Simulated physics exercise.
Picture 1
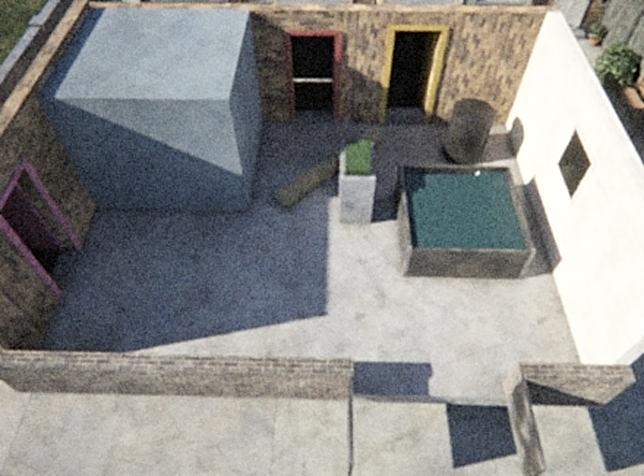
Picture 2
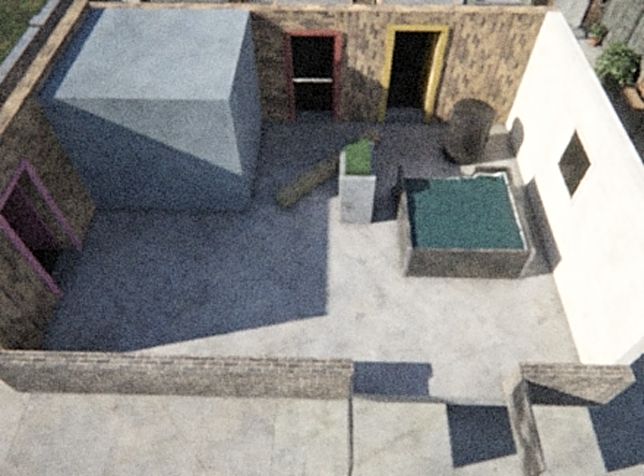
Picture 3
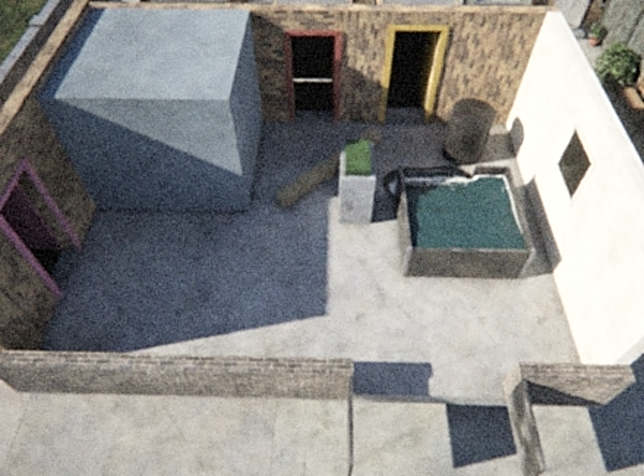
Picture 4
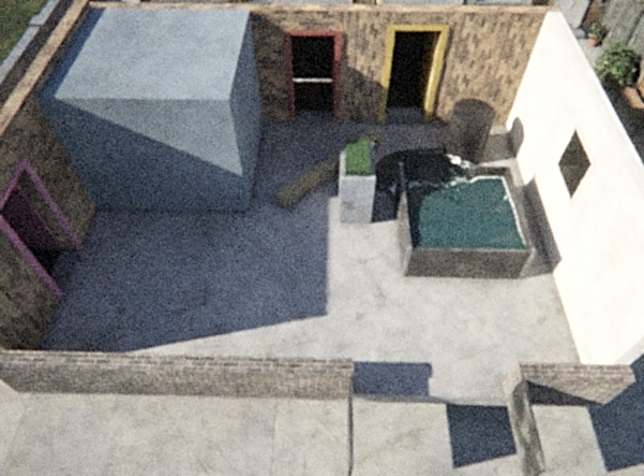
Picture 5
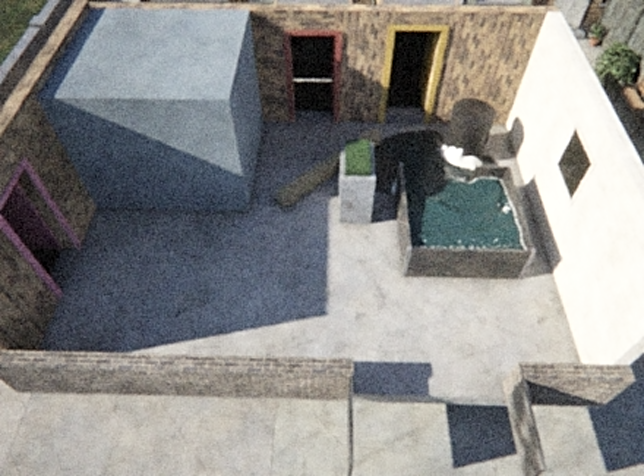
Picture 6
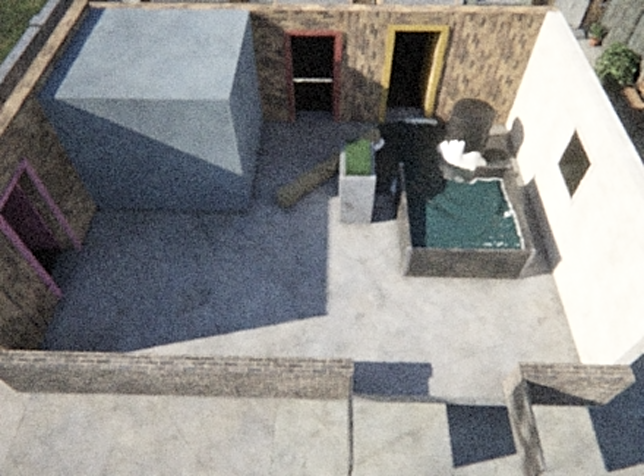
The clip opens on a sunlit walled yard with a blue-grey block in one corner and a full water tank, still. Dark water then emerges at the tank's far side and spreads over the ground behind it toward the yellow doorway, while white froth appears near the barrel and the tank's surface ripples.
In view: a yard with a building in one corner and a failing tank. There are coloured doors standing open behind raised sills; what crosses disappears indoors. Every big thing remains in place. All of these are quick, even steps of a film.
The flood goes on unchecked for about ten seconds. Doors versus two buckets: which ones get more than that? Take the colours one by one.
As I see it, the yellow door will allow in an excess, the pink door will allow in no excess, the red door will allow in no excess.
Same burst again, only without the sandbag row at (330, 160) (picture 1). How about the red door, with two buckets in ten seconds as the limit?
Result: Red crosses the line.
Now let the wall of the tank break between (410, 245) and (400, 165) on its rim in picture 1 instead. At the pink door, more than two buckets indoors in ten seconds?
The pink door goes past it.
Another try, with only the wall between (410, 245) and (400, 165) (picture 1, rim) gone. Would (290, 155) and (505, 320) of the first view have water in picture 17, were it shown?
The first spot is spared, the second spared.
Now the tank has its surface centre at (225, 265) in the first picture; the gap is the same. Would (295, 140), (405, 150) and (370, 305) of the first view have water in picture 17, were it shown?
Point by point: Swamped; still bare; still bare.
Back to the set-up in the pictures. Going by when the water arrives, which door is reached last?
Answer is the pink door.
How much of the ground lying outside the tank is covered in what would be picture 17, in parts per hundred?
30 %.
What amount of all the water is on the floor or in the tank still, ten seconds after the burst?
That works out to about 86 percent.
A moment on, water covers 15 % of the floor; the yellow door over two buckets in, the pink door not reached, the red door not reached.
Next, water covers 30 % of the floor; the yellow door far over two buckets in, the pink door not reached, the red door wet at the sill, nothing in.
Then, water covers 40 % of the floor; the yellow door far over two buckets in, the pink door not reached, the red door wet at the sill, nothing in.
Later, water covers 65 % of the floor; the yellow door far over two buckets in, the pink door not reached, the red door wet at the sill, nothing in.
In the end, water covers 85 % of the floor; the yellow door far over two buckets in, the pink door wet at the sill, nothing in, the red door wet at the sill, nothing in.
